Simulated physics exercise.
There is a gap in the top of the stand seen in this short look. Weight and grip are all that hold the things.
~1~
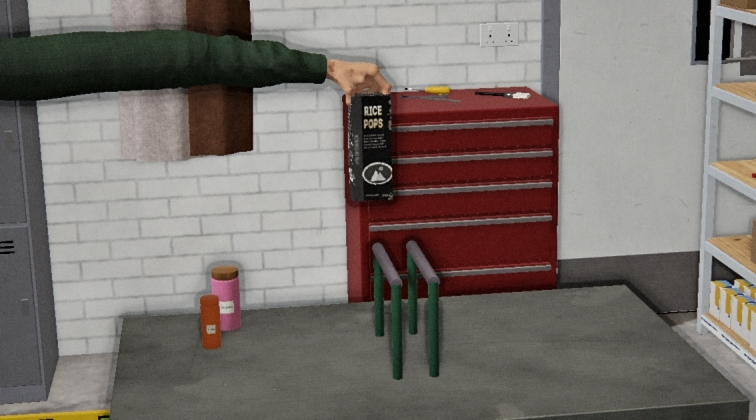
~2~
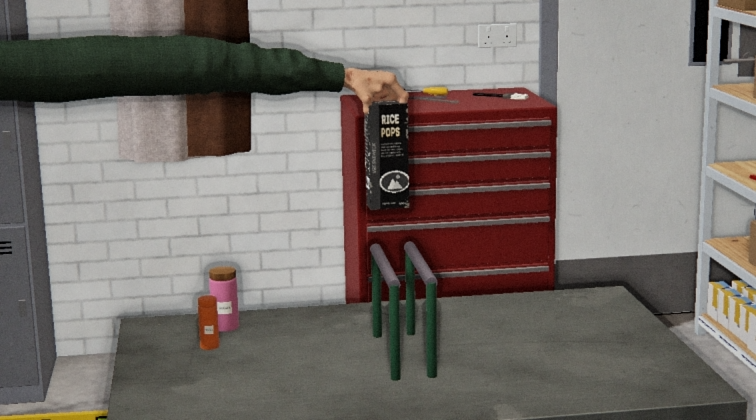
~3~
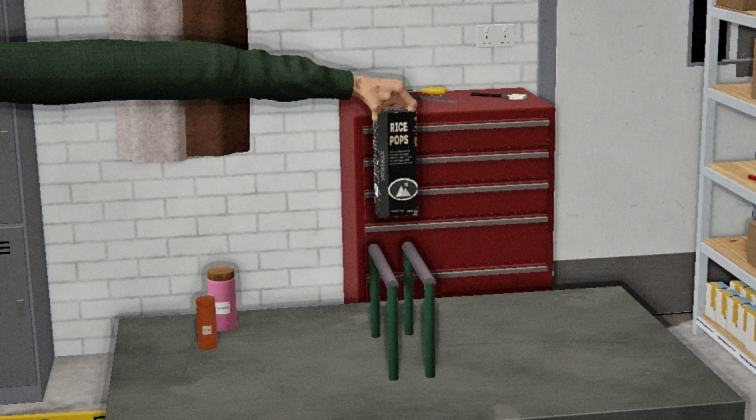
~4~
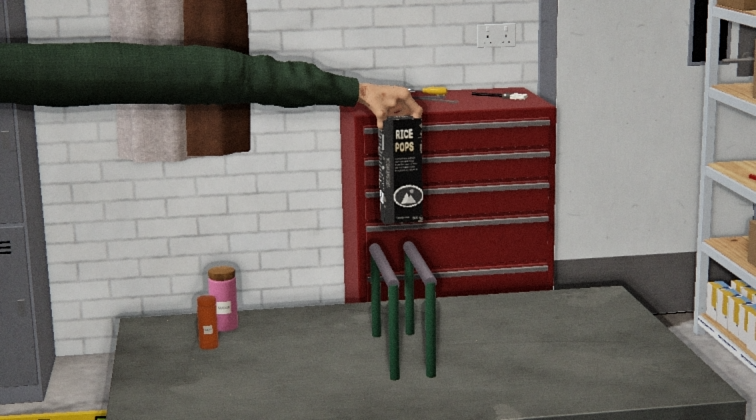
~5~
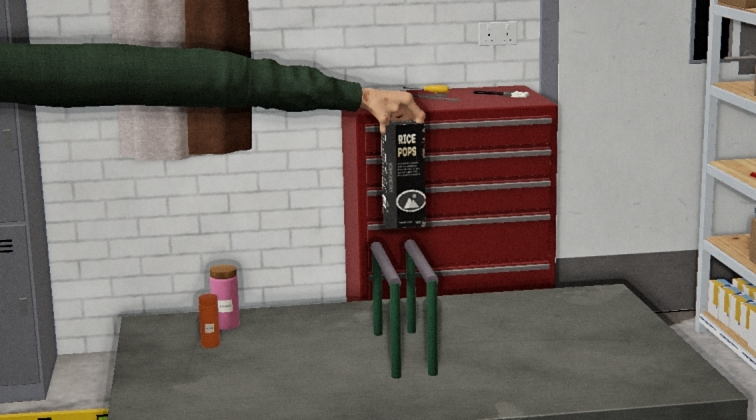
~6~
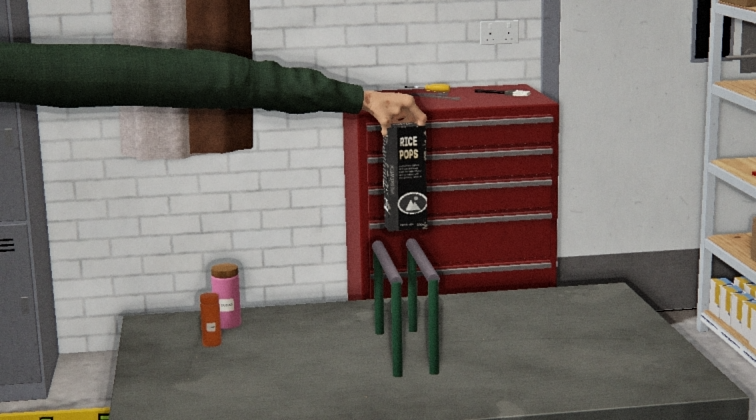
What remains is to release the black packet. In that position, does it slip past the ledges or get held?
It will likely be held up top.
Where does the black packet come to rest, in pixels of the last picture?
Looks like it settles somewhere around (405, 206).
Then, 0.20 s on from there, black packet shifted a little near (405, 200).
Then, 0.40 s on from there, black packet shifted about its own width near (406, 205).
In the end, moved from the start, black packet; the other 2 unmoved. At the end, from the last picture's camera, black packet near (405, 205). The packet stays on top.
